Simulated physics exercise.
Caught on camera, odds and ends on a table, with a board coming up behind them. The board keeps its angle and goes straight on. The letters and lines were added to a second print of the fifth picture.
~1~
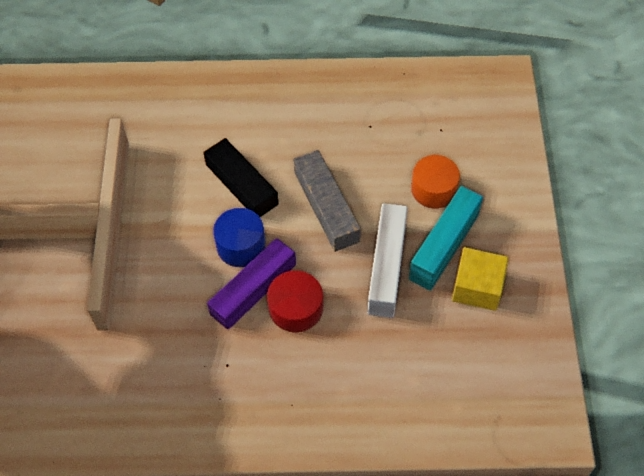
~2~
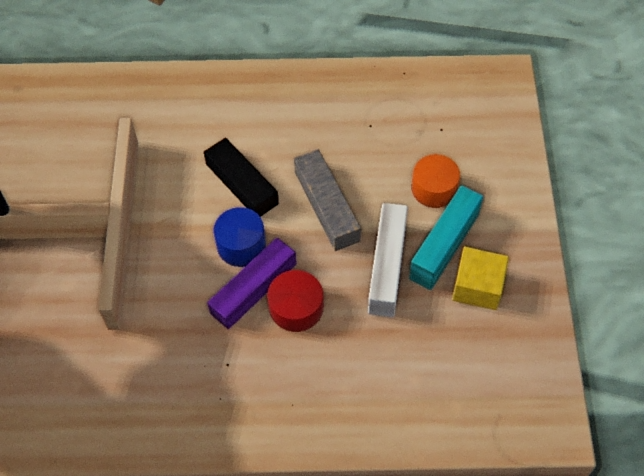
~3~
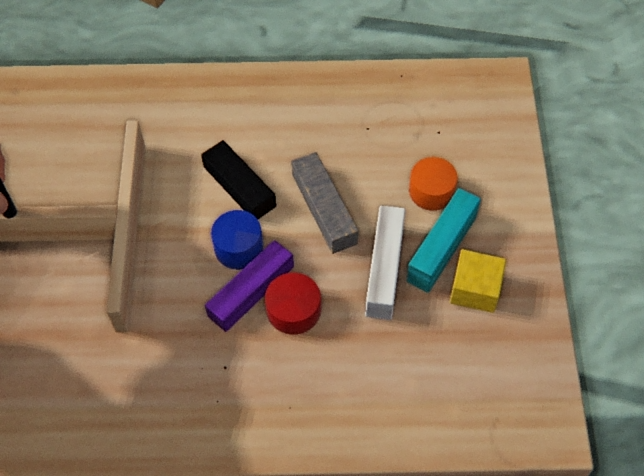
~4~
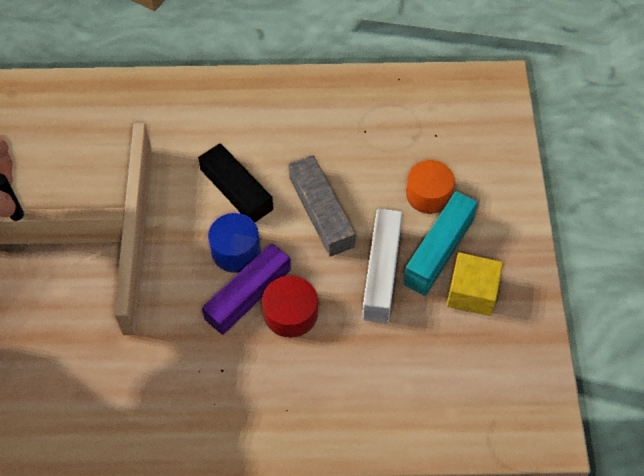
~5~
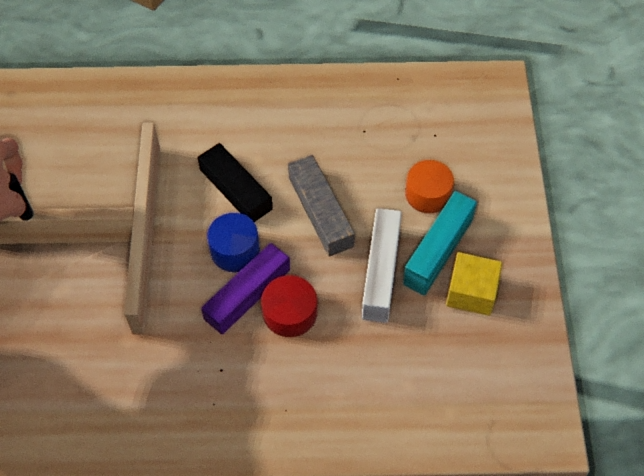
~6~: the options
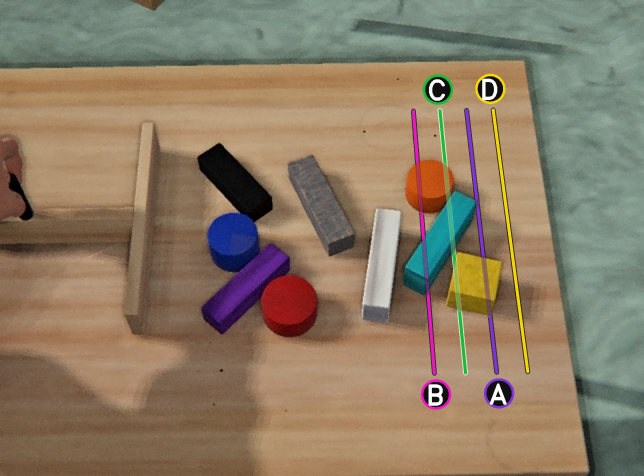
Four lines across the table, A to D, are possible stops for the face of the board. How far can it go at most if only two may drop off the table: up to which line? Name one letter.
C.
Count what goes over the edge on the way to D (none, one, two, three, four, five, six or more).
Five.
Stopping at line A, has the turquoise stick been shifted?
By then, yes.
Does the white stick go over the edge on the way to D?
By then, yes.
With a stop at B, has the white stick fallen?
No.
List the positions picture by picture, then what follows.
In the first picture, blue tin (240, 238); turquoise stick (446, 238); white stick (388, 260).
In the second picture, board (115, 208); yellow block (481, 279).
In the third picture, board (124, 211); orange tin (433, 184).
In the fourth picture, board (131, 213); grey bar (322, 205).
In the fifth picture, board (140, 213); blue tin (234, 242); turquoise stick (441, 243); white stick (382, 265).
On the marked copy, A at (480, 231); B at (423, 232); C at (452, 231); D at (509, 230).
With C. Early on, board (252, 211); red tin (323, 318); black stick (276, 184).
Further on, board (364, 209); yellow block (510, 294); turquoise stick (490, 252).
At the end, board (450, 208); yellow block over the edge; turquoise stick over the edge; two fallen.
As for the rest, A drops three; B is within the limit but short; D drops five.
